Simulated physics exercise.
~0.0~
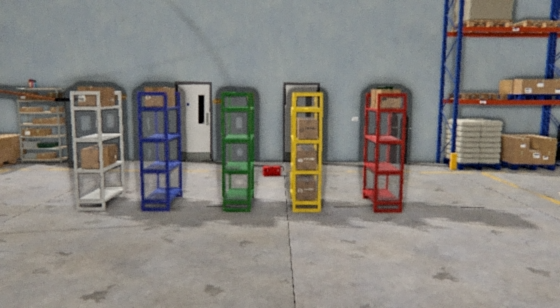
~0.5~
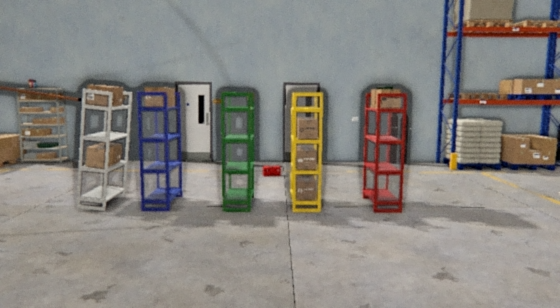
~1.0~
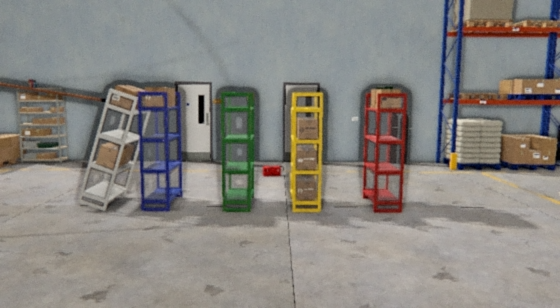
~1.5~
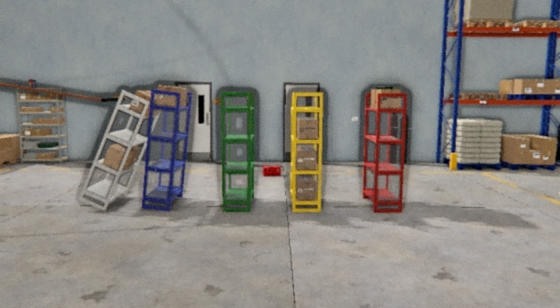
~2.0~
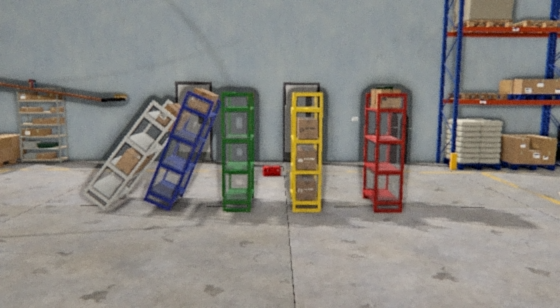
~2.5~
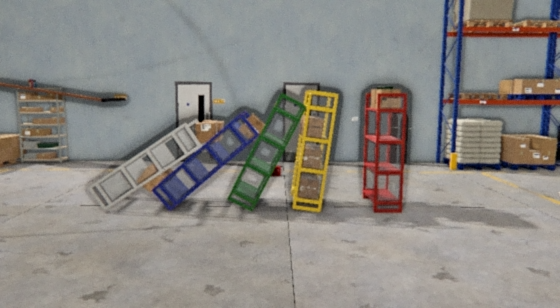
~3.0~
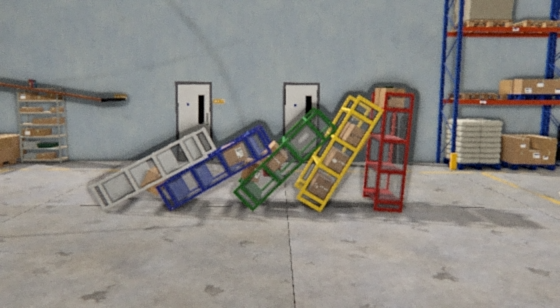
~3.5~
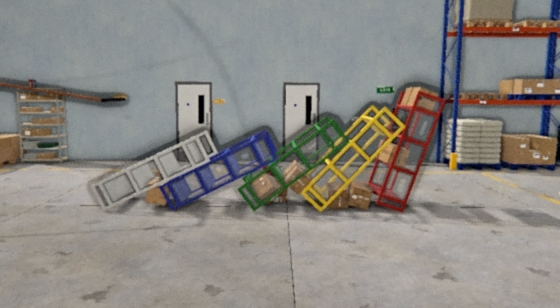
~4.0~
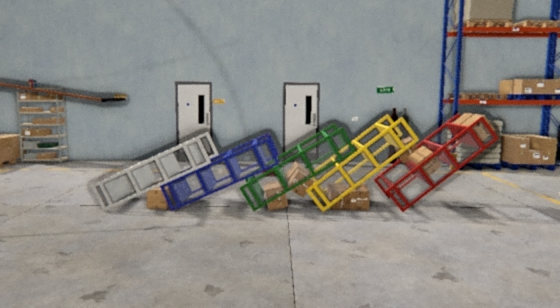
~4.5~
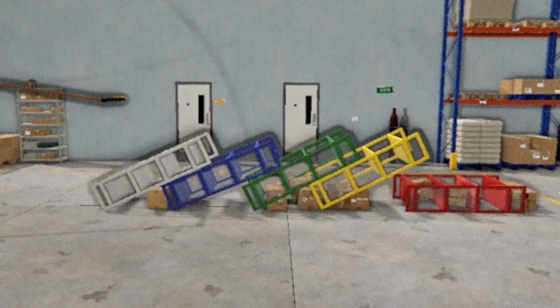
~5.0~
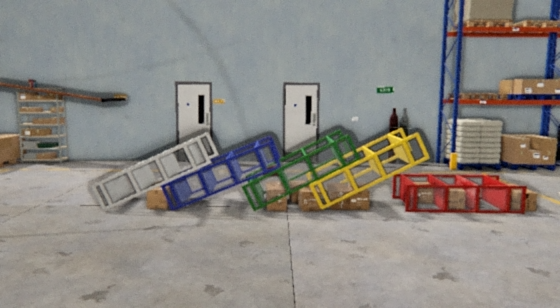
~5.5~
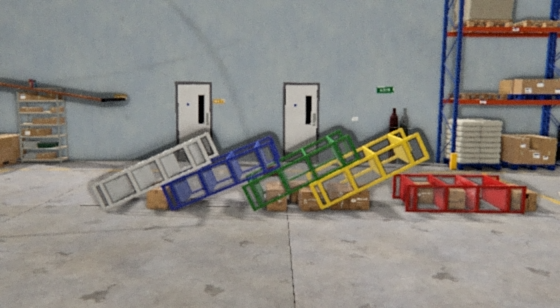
In a warehouse, a pole from the left tipped the white shelving unit into the blue one, and the green, yellow and red units toppled rightward in turn, spilling boxes, until four leaned in a slanted row and the red lay flat.
